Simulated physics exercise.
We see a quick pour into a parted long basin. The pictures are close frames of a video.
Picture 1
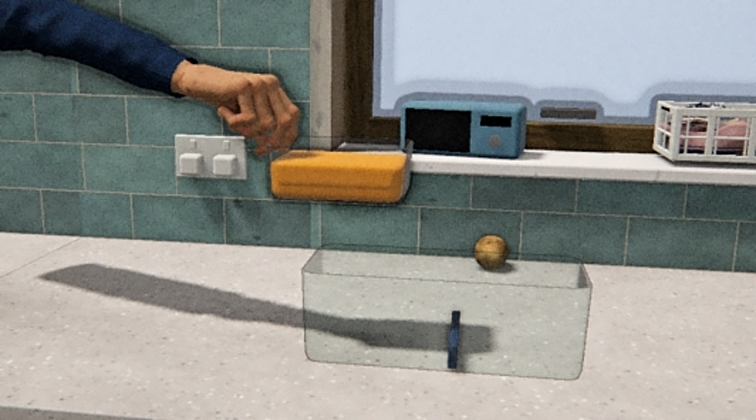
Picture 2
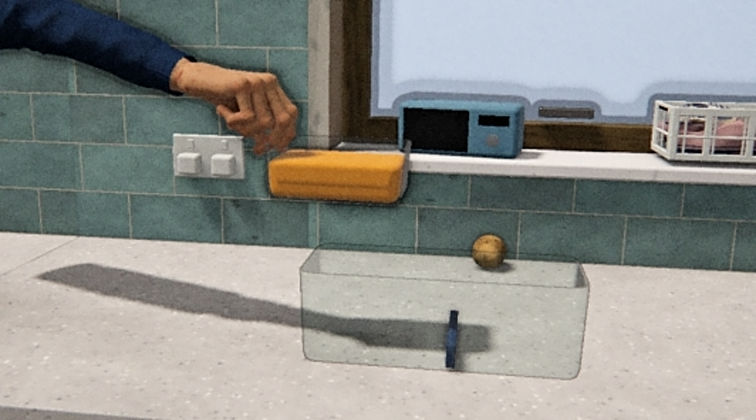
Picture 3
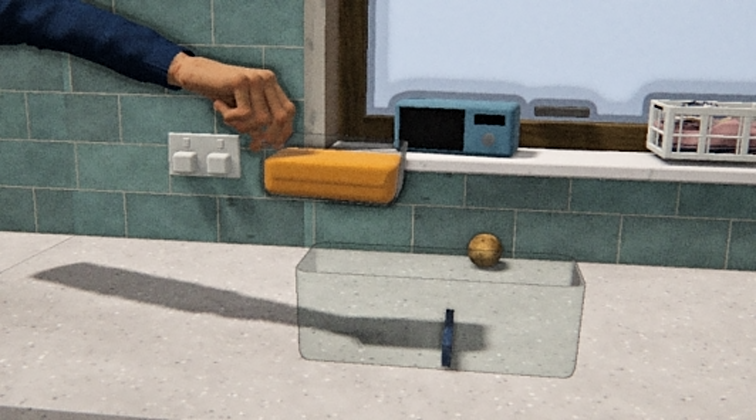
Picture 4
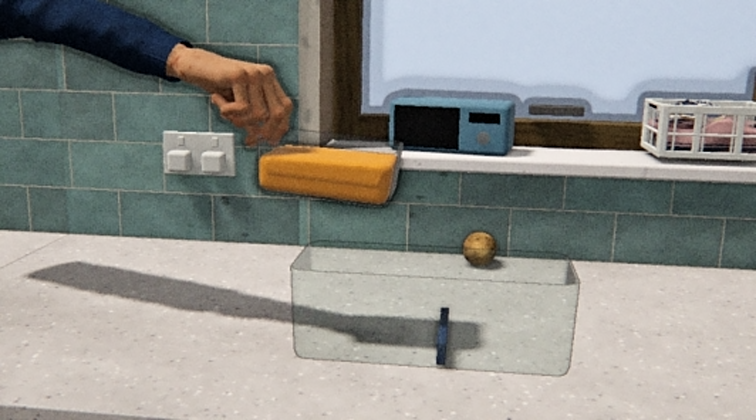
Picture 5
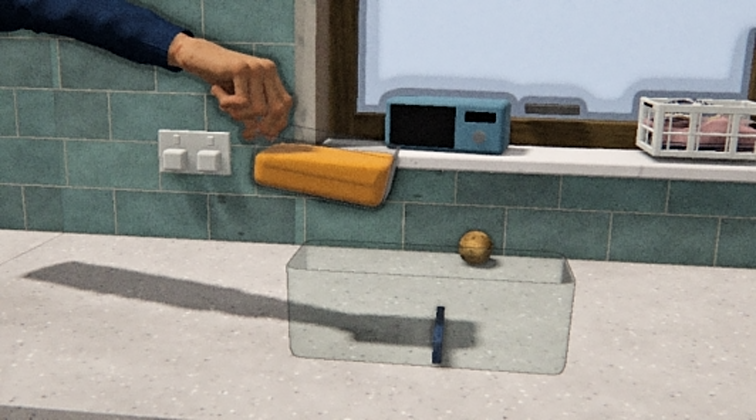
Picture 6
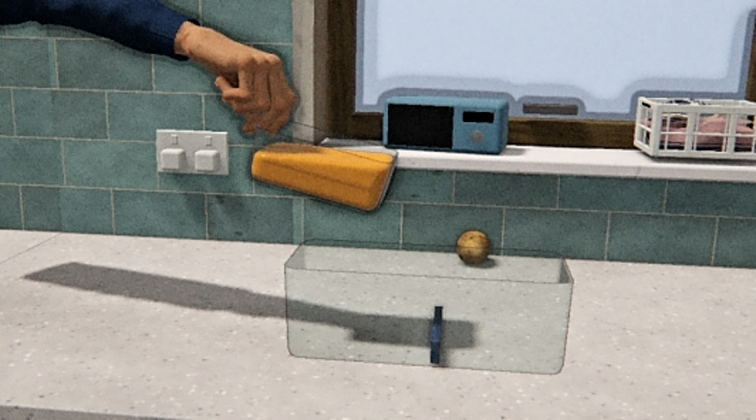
A clear container of orange juice tips under a hand above a pale speckled kitchen counter, seen from the front and slightly above. Below it sits a long, clear basin with a short, dark blue divider inside and a brown ball near its back rim, before green tiles, a white switch and a blue appliance on the windowsill. The container's right side dips steadily while the camera drifts slightly right.
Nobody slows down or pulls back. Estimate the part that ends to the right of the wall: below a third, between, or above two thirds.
In the end between a third and two thirds is right of the wall.
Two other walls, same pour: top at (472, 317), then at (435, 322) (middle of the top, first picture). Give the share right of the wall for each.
The first gives 5 %, the second 60 %.
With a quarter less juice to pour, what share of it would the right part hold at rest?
Some 30 per cent.
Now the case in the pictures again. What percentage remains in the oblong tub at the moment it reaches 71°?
About 30 per cent.
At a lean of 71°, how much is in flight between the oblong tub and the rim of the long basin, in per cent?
Close to 40 per cent.
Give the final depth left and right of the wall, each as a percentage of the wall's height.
The left part 50 per cent, the right part 50.
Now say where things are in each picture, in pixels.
In the first picture, it leans 0°; its right rim is at (409, 147); the juice meets the walls at (280, 156) and (407, 161); the long basin's rim runs from (312, 258) to (586, 274); the wall's top is at (455, 329).
In the second picture, it leans 1°; its right rim is at (407, 147); the juice meets the walls at (278, 156) and (405, 161).
In the third picture, it leans 2°; its right rim is at (404, 148); the juice meets the walls at (274, 153) and (401, 161).
In the fourth picture, it leans 5°; its right rim is at (399, 150); the juice meets the walls at (269, 151) and (396, 160).
In the fifth picture, it leans 9°; its right rim is at (396, 153); the juice meets the walls at (265, 149) and (393, 160).
In the sixth picture, it leans 13°; its right rim is at (395, 159); the juice meets the walls at (264, 149) and (393, 161).
A moment on, the oblong tub is tipped part way and 31 per cent is still to pour, 9 is left of the wall and 19 right of it.
Next, the oblong tub is tipped right over and 5 per cent is still to pour, 40 is left of the wall and 43 right of it.
Then the oblong tub is tipped right over and 0 per cent is still to pour, 50 is left of the wall and 43 right of it.
Later the oblong tub is tipped right over and 0 per cent is still to pour, 51 is left of the wall and 42 right of it.
In the end 51 per cent lies left of the wall, 42 right of it and 7 outside.
